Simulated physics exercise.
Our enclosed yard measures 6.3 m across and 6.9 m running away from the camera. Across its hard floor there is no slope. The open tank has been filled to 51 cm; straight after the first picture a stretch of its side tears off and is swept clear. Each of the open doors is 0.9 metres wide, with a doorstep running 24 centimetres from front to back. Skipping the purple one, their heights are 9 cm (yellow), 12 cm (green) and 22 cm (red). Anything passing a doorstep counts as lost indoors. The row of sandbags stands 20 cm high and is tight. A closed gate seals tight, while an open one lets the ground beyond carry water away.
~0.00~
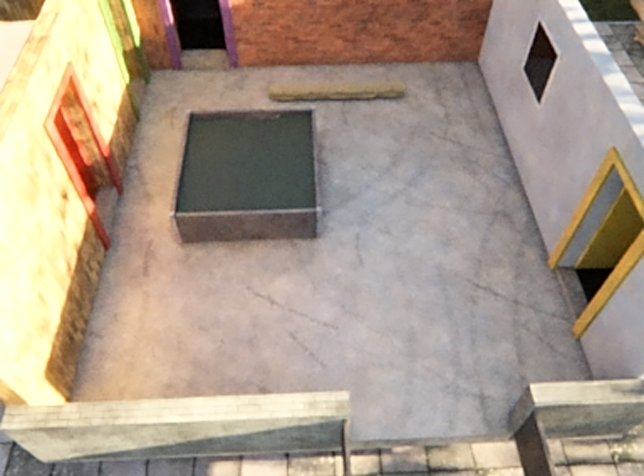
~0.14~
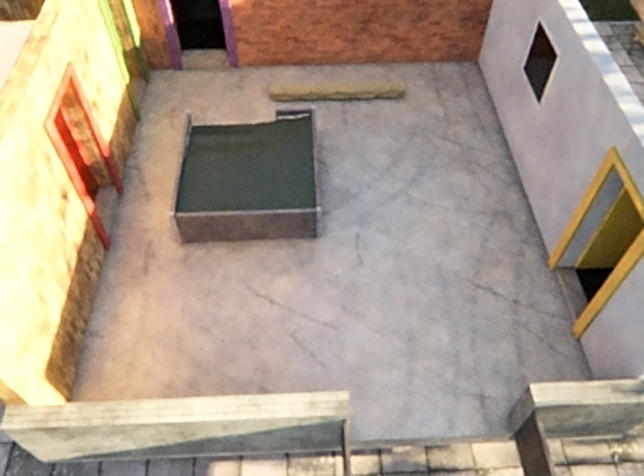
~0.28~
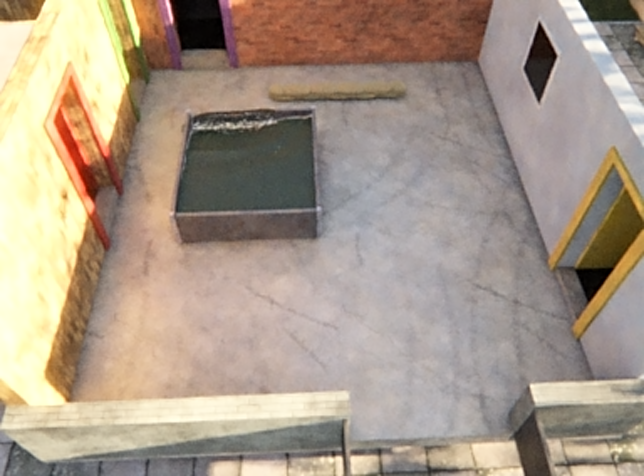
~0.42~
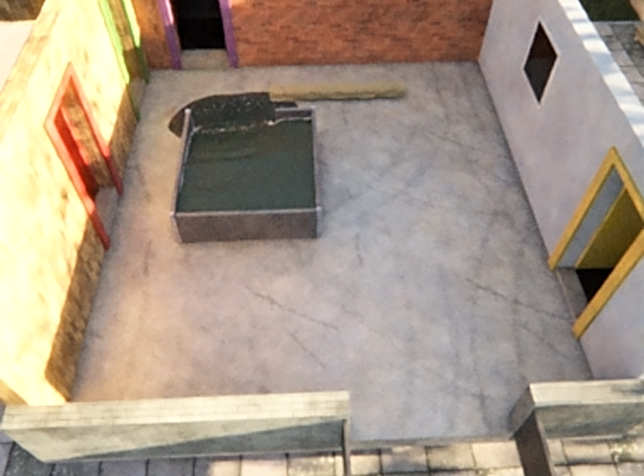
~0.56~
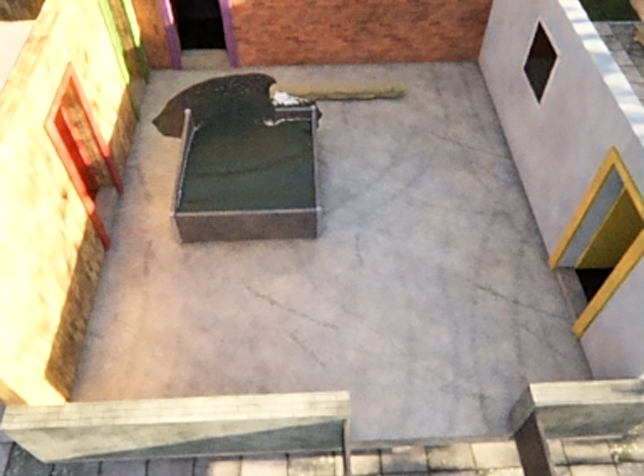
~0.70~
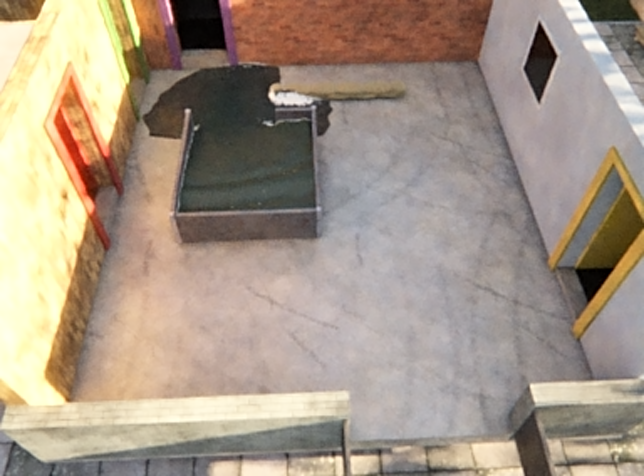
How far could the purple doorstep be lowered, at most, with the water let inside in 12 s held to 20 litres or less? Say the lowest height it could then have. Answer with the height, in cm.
It could then stand at about 26 cm.
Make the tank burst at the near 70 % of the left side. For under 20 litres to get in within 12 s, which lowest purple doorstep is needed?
A minimum of about 12.0 cm.
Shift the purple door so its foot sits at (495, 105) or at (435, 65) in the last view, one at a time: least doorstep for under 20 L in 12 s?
About 7.5 cm for the first and 9.0 cm for the second.
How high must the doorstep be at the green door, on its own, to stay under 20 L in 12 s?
Roughly 21 cm at green.
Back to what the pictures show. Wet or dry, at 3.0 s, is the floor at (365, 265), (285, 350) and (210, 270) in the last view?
So the three spots come out spared, spared, spared, in that order.
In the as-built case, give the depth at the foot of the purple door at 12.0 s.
5.5 cm.
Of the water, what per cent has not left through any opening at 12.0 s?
About 88 per cent.
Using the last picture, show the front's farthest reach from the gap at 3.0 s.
The farthest wet point sits near (470, 62) in the last view.
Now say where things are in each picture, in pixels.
The first picture shows the open tank at (249, 161) is whole and still, 51 cm deep; the purple door at (197, 19) is dry.
In the second picture, the gap is on the far side, the front 0.3 m out at a hidden place; the back of the open tank holds 51 cm.
In the third picture, water pours out on the far side and has run 0.7 m, to a hidden place; about 9 cm deep outside, 51 cm at the back.
In the fourth picture, water pours out on the far side and has run 1.2 m, to (243, 96); about 7 cm deep outside, 51 cm at the back.
In the fifth picture, the gap is on the far side, the front 1.7 m out at (232, 78); the back of the open tank holds 51 cm.
In the sixth picture, the front is at (211, 69), 2.0 m from the gap on the far side; 3.8 m2 of floor is wet, 49 cm left at the back; water is at the purple door at (197, 19).
After 1.4 s water covers 15 % of the floor, deepest (34 cm) near (255, 74); 31 cm at the purple door, 2 litres in over its 24 cm doorstep.
After 3.0 s water covers 30 % of the floor, deepest (30 cm) near (150, 71); 27 cm at the purple door, 30 litres in over its 24 cm doorstep.
After 12.0 s water covers 95 % of the floor, deepest (8 cm) near (576, 409); 6 cm at the purple door, 34 litres in over its 24 cm doorstep.
At the purple door as built, the water arrived by 0.7 s and peaked near 31 cm at 2.0 s.
Run again over the same 12 s with other heights there, 49 litres in over 22.5 cm, 3 litres over 30.5 cm. The limit of 20 litres is kept from about 26 cm up.
